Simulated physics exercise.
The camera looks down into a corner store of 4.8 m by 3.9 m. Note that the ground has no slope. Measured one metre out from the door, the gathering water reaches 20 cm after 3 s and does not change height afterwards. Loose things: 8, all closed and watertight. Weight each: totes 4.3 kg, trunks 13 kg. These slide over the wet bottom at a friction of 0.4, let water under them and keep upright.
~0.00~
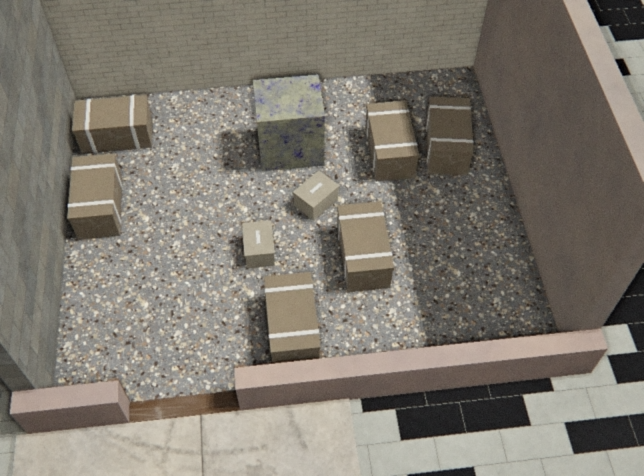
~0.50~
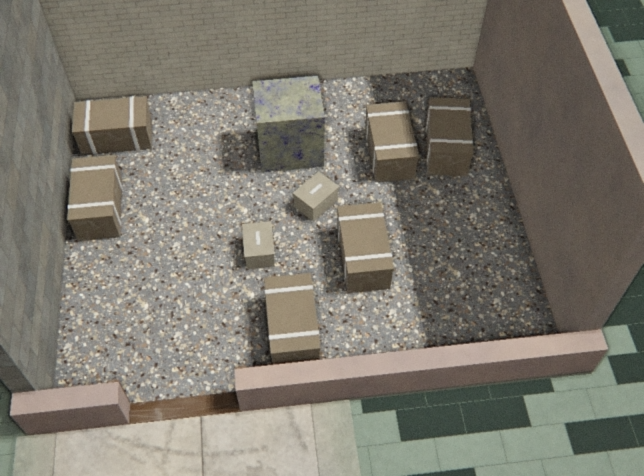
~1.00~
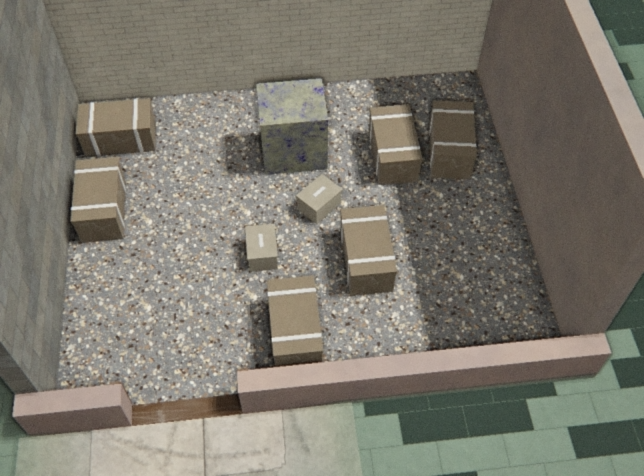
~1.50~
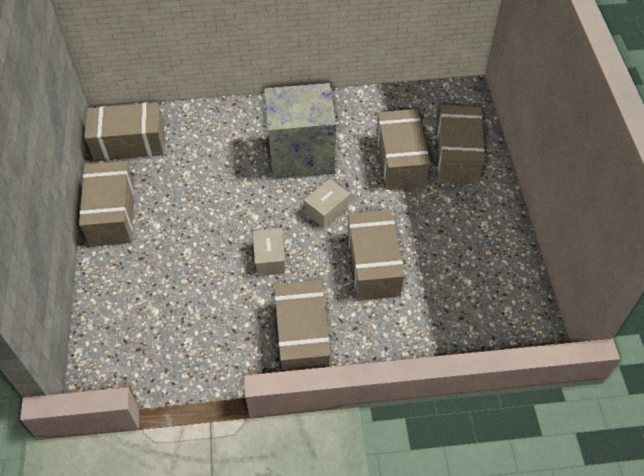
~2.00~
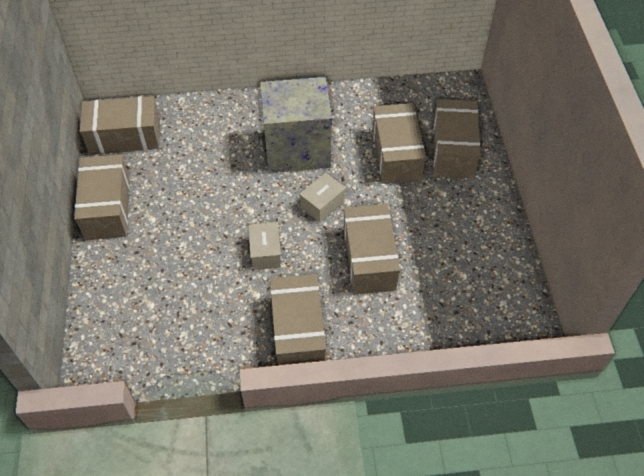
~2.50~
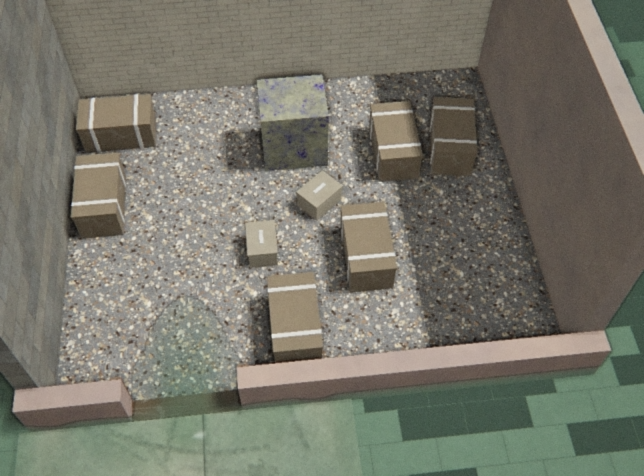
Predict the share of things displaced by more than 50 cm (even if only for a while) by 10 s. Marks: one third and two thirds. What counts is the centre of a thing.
Going by this, the fraction will be in the middle third.
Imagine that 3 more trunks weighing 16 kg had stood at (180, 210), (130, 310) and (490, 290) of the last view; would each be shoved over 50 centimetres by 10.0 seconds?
In order: Above the mark, above the mark, below the mark.
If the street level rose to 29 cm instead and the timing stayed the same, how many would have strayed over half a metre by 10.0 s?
So the tally would be 6.
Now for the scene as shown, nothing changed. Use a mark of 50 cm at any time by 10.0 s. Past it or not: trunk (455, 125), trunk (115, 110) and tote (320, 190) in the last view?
First not as far, then farther, then farther.
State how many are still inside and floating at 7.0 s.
3.
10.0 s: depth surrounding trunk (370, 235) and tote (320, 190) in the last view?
Around 2 cm and 2 cm.
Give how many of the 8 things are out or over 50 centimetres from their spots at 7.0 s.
Count: 3.
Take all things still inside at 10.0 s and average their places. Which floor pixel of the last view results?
Averaged position, last view: Near pixel (359, 189).
After 3.5 s 0 of 8 are over 50 cm from their spots; 0 afloat.
After 4.5 s 1 of 8 are over 50 cm from their spots; 0 afloat.
After 7.0 s 3 of 8 are over 50 cm from their spots; 3 afloat.
After 10.0 s 4 of 8 are over 50 cm from their spots, and 4 have been at some point; 4 afloat.
